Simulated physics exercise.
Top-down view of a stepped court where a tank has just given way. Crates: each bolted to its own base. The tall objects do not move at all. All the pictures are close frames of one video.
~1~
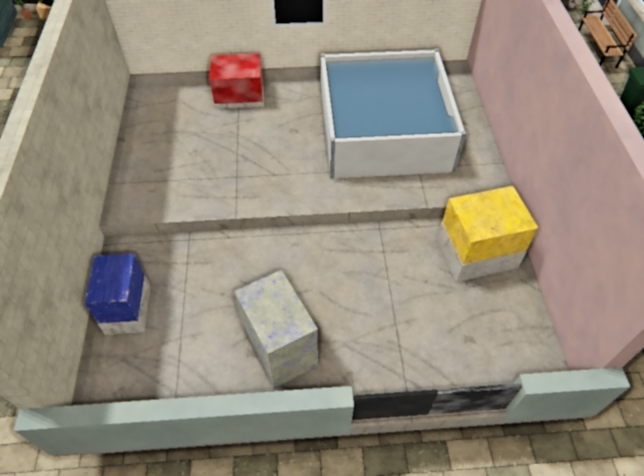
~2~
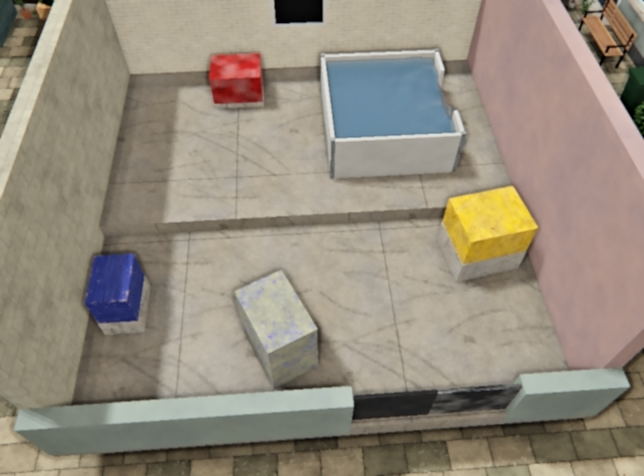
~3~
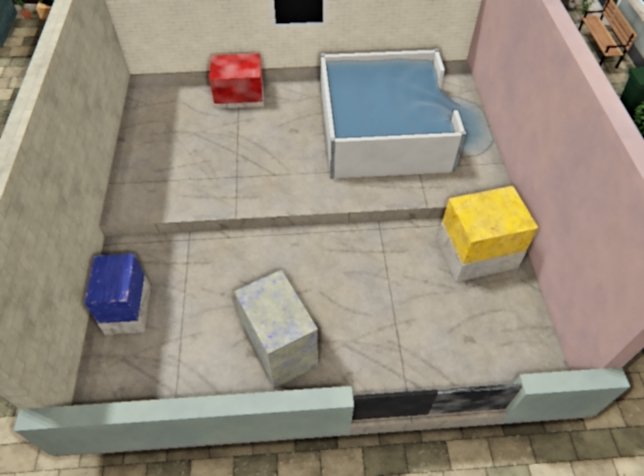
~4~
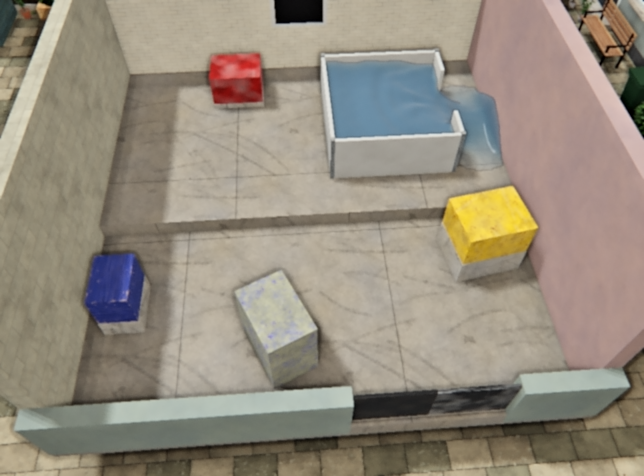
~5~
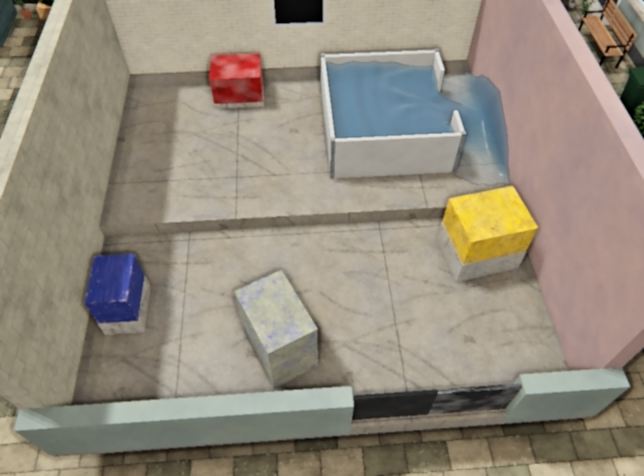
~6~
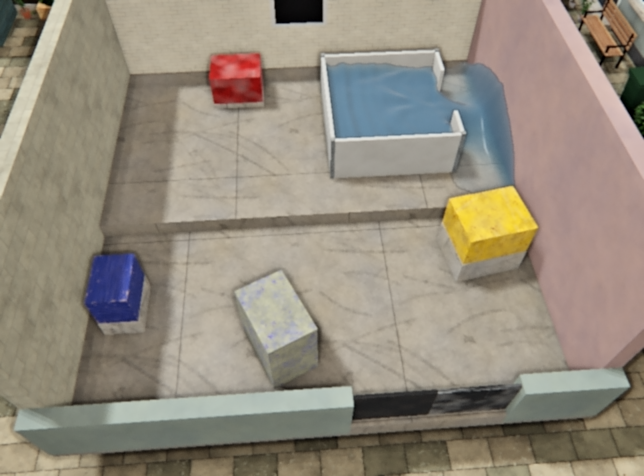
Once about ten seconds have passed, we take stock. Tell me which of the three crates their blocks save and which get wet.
Here is how it ends: The red crate gets wet; the blue crate is spared; the yellow crate is spared.
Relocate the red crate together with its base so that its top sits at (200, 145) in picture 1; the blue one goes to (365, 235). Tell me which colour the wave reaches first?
Answer: The yellow crate.
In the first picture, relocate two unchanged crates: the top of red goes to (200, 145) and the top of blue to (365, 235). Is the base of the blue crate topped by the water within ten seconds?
The blue crate simply stays high and dry.
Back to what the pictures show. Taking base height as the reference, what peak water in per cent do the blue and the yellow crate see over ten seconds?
In turn 50 and 60 per cent.
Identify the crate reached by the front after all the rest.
The answer here is the blue one.
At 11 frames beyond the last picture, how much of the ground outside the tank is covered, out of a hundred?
That's roughly 30 per cent.
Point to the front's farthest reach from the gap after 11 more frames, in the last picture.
Close to (573, 392).
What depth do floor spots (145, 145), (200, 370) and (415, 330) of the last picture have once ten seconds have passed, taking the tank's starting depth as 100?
Some 4, 14 and 10 in a hundred.
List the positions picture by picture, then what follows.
In the first frame, the open tank at (388, 96) is whole and still.
In the second frame, water pours out at (442, 114) and has run to a hidden place.
In the third frame, water pours out at (441, 117) and has run to (489, 138).
In the fourth frame, the front is at (475, 91), out from the gap at (441, 117).
In the fifth frame, water pours out at (441, 117) and has run to (470, 76).
In the sixth frame, water pours out at (441, 116) and has run to a hidden place.
A moment on, water covers 15 % of the floor; the red crate not reached, the blue crate not reached, the yellow crate water round its plinth.
Next, water covers 30 % of the floor; the red crate water round its plinth, the blue crate not reached, the yellow crate water round its plinth.
Then, water covers 60 % of the floor; the red crate water round its plinth, the blue crate water round its plinth, the yellow crate water round its plinth.
Later, water covers 90 % of the floor; the red crate water round its plinth, the blue crate water round its plinth, the yellow crate water round its plinth.
In the end, water covers 95 % of the floor; the red crate was topped, the blue crate stayed above the water, the yellow crate stayed above the water.
